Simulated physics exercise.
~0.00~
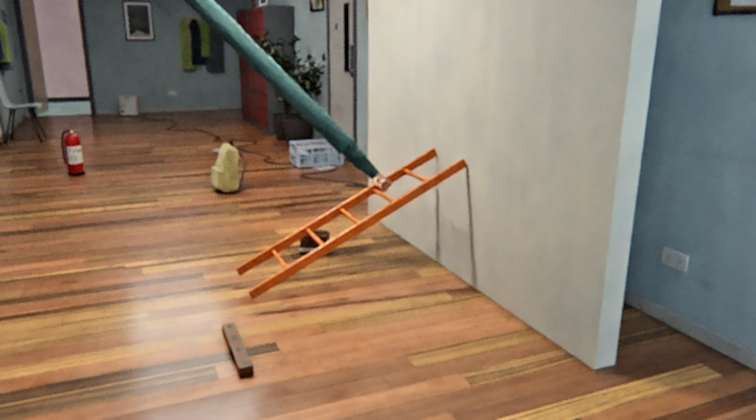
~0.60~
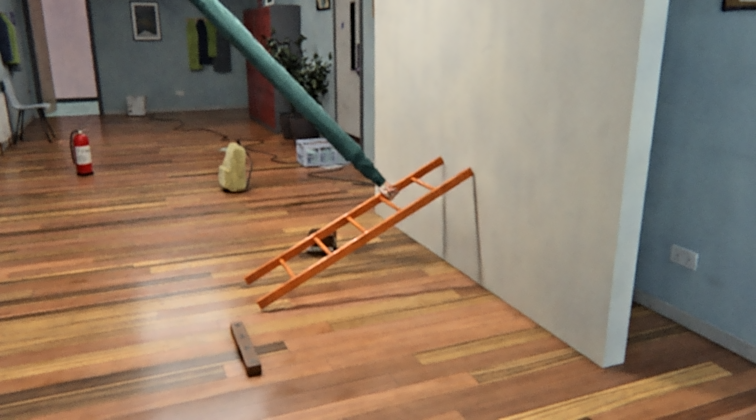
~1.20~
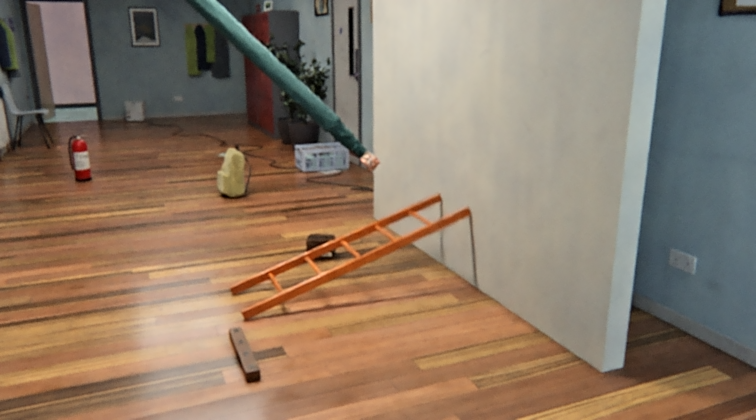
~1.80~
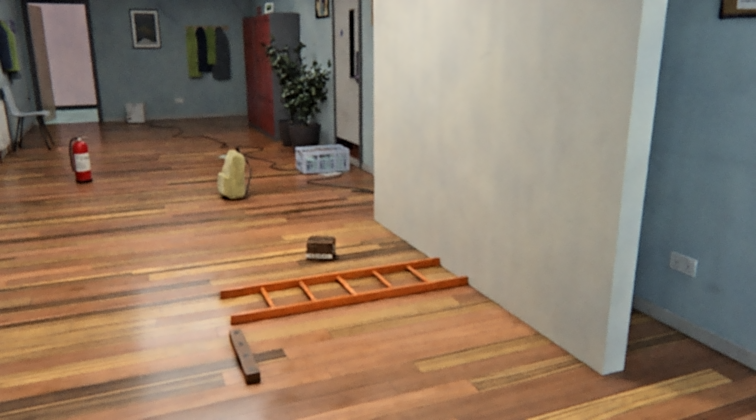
In a wide room with a striped wooden floor, seen from slightly above by a gently swaying camera, an orange ladder leans at a low slant against a pale partition on the right. A dark wooden batten lies on the floor just in front of its foot, a brown parcel sits behind it, and a yellowish bag and red extinguisher stand farther back. A green-sleeved arm reaches in from the upper left, its hand at the ladder's upper part. The hand lets go and draws back, and the ladder slips down the wall, ending flat on the floor.
